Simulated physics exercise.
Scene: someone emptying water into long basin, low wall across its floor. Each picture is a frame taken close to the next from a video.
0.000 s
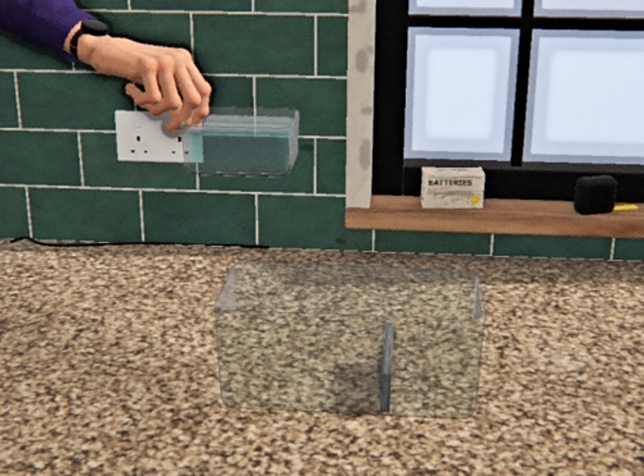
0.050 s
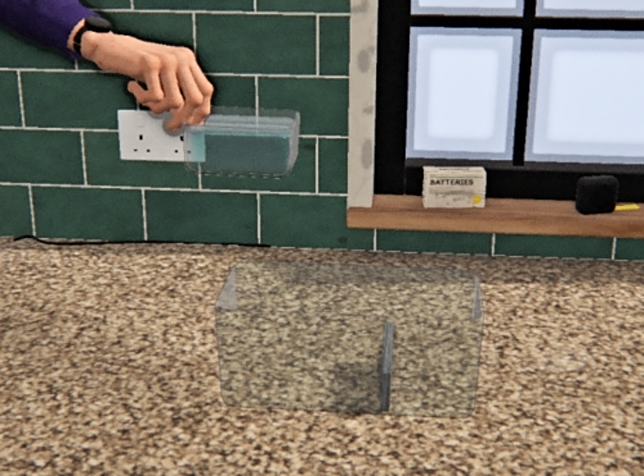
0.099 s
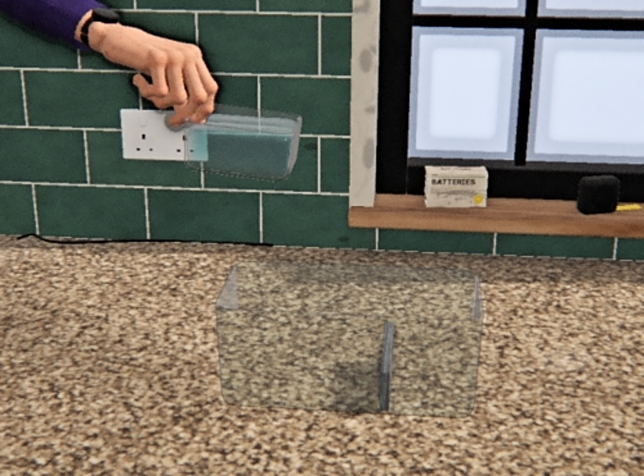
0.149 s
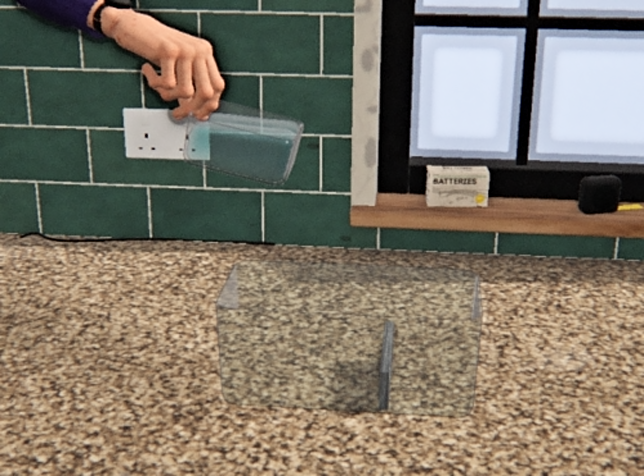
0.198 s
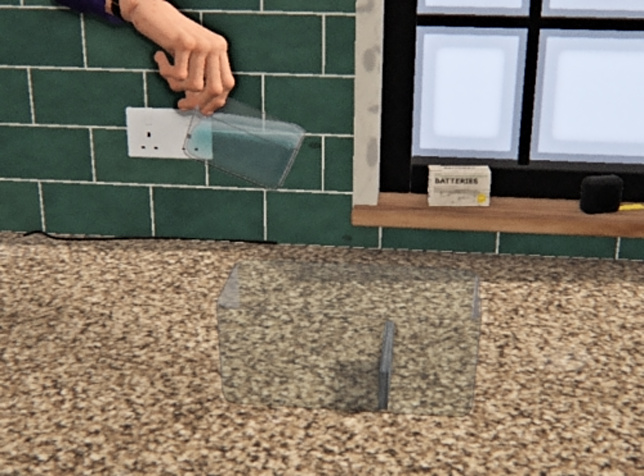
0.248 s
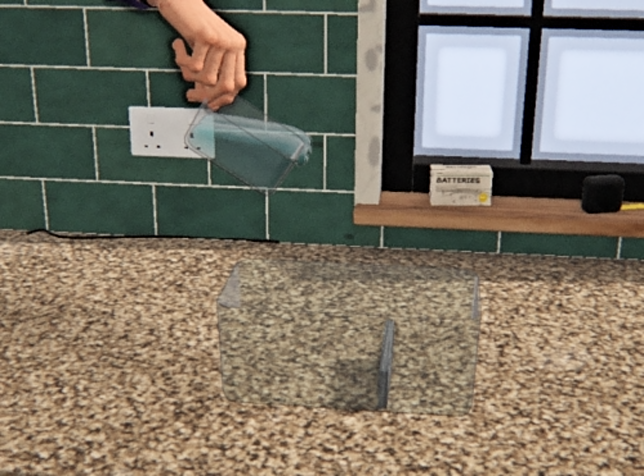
A hand held a small clear container of bluish water above a long, see-through basin with a low wall across its floor, then gradually tilted it further and further down to the right.
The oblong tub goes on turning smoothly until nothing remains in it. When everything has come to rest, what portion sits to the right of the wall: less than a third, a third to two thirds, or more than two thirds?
Less than a third sits there.
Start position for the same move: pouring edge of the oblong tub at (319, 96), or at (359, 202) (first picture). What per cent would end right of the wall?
45 and 65 in a hundred.
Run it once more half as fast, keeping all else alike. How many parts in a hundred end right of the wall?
Around 5 in a hundred.
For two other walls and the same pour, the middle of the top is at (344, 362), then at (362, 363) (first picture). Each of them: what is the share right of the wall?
Around 70 percent in try one and around 45 percent in try two.
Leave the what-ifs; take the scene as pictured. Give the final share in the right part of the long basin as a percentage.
I'd put it near 5 per cent.
A moment on, the oblong tub is tipped on its side and 14 per cent is still to pour, 32 is left of the wall and 0 right of it.
Next, the oblong tub is tipped right over and 3 per cent is still to pour, 90 is left of the wall and 1 right of it.
Then the oblong tub is tipped right over and 0 per cent is still to pour, 93 is left of the wall and 3 right of it.
Later the oblong tub is tipped right over and 0 per cent is still to pour, 94 is left of the wall and 4 right of it.
Finally, 94 per cent lies left of the wall, 4 right of it and 2 outside.
